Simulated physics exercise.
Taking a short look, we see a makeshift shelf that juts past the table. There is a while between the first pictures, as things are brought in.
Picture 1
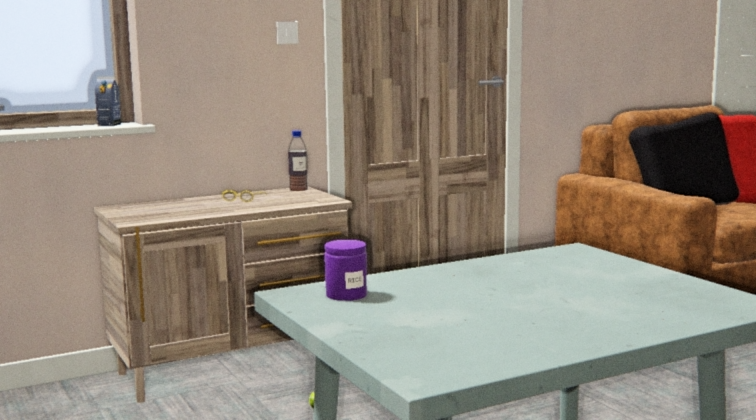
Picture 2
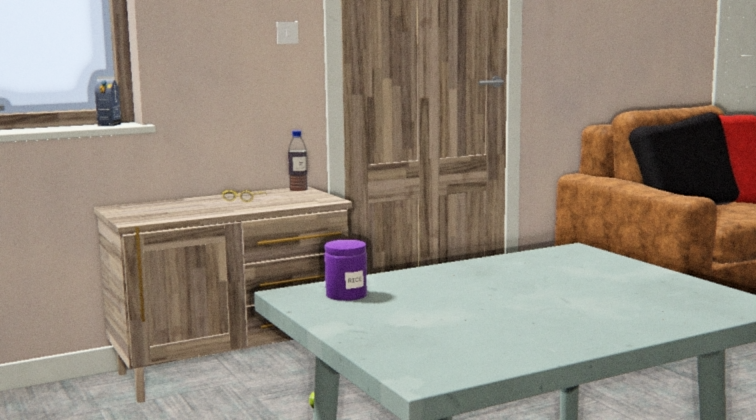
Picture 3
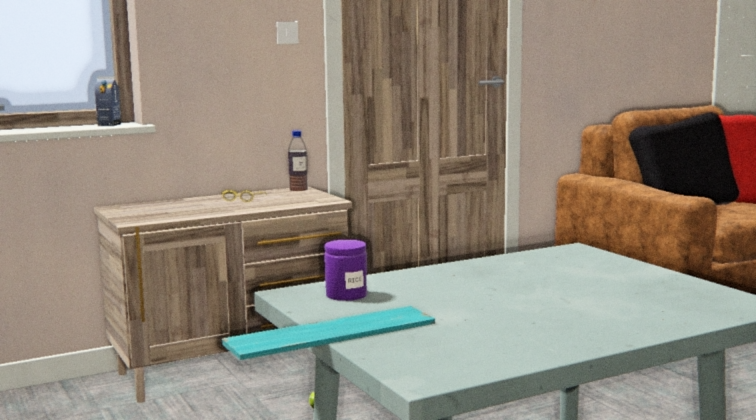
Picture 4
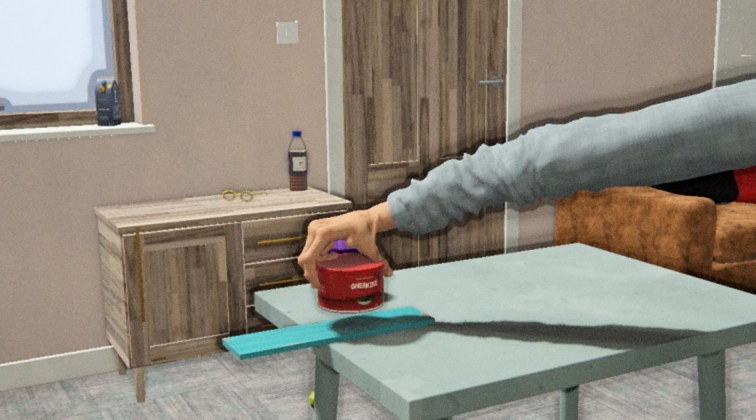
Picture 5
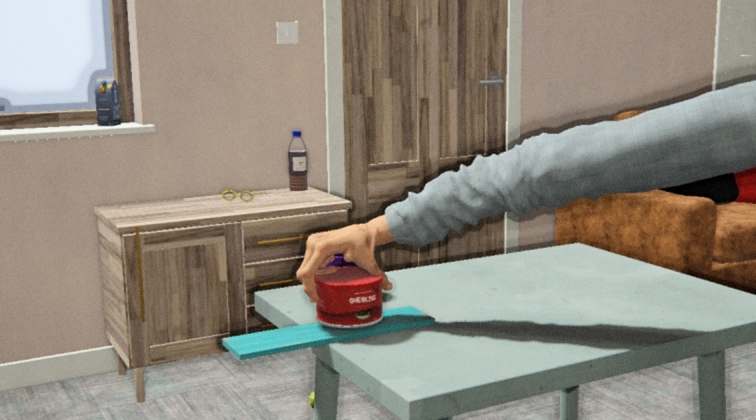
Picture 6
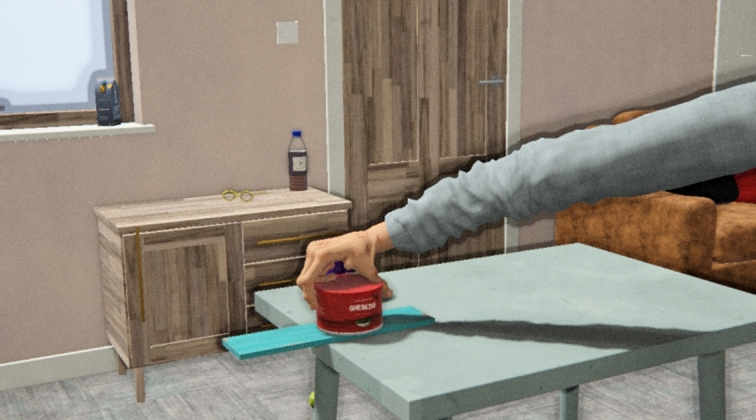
A hand lowered a red tub onto a teal board that had appeared at the edge of a pale green table, in front of a purple jar, and kept hold of it.
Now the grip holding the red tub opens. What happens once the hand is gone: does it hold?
After that, it's totally fine sitting there.
Then, 0.20 s after the last picture, nothing has stirred.
Then, 0.50 s after the last picture, red tub resting near (349, 304).
At rest, all 3 in place. Seen from the same camera at the end, red tub near (349, 304). The board holds.
